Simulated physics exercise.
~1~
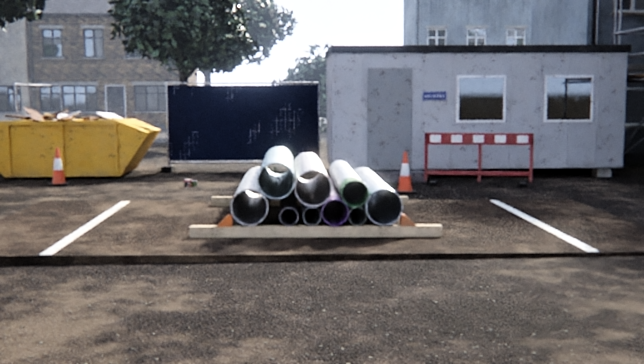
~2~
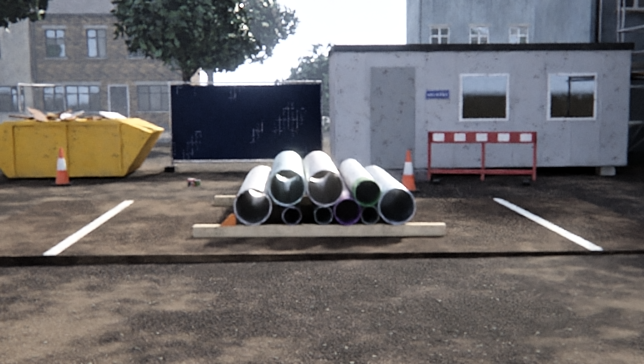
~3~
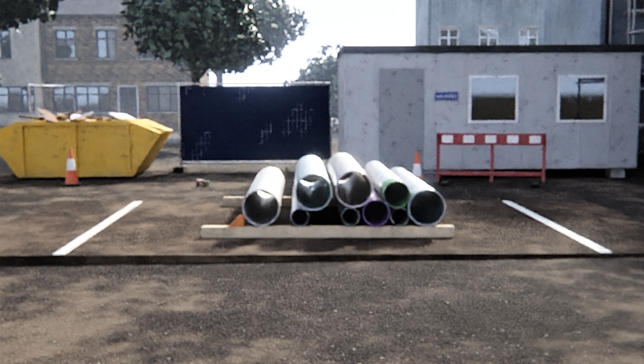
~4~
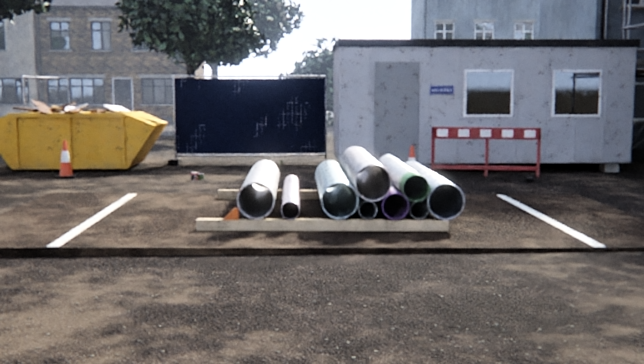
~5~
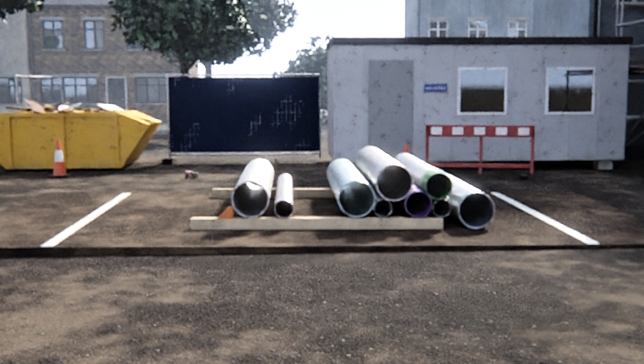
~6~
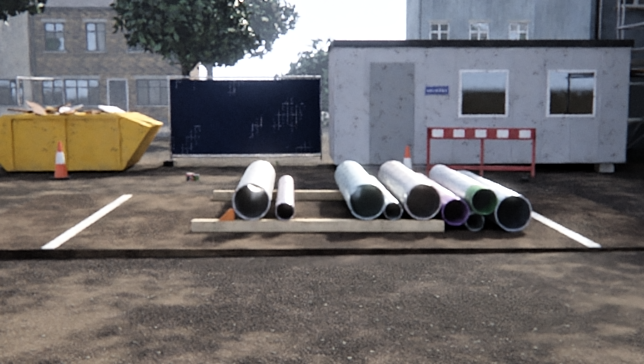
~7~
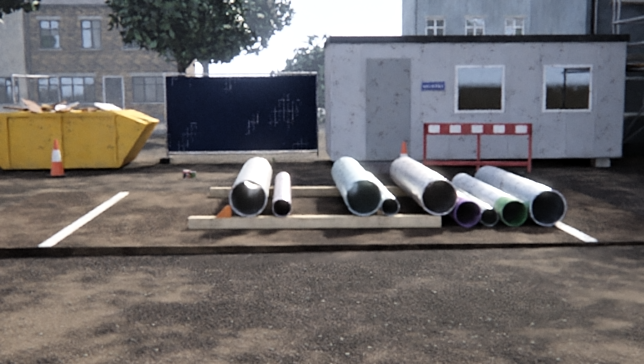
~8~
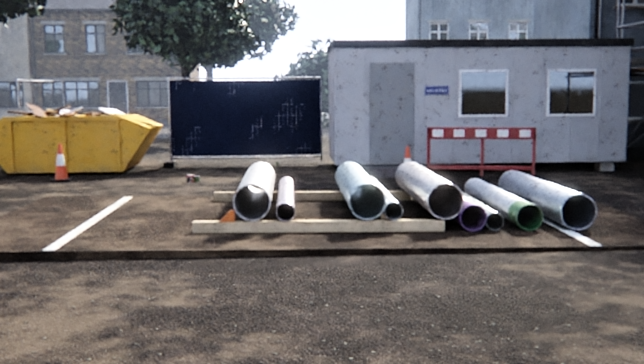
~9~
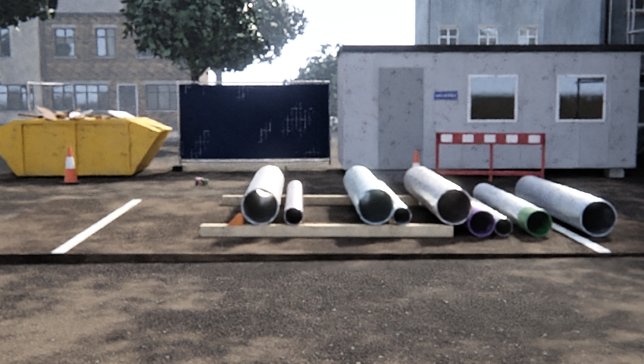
A long grey site cabin stands behind a muddy yard, seen from the front by a slightly swaying camera, with a yellow skip at left and a dark blue panel between them. Nine steel pipes, large and small, sit stacked on pale timber bearers between two white lines. The stack loosens and spreads to the right, the upper pipes sinking as gaps open. Several pipes, including the purple-rimmed and green-rimmed ones, roll off the right end onto the soil. Two pairs stay on the timbers, purple and green stop inside the right line, and one large pipe rests across it.
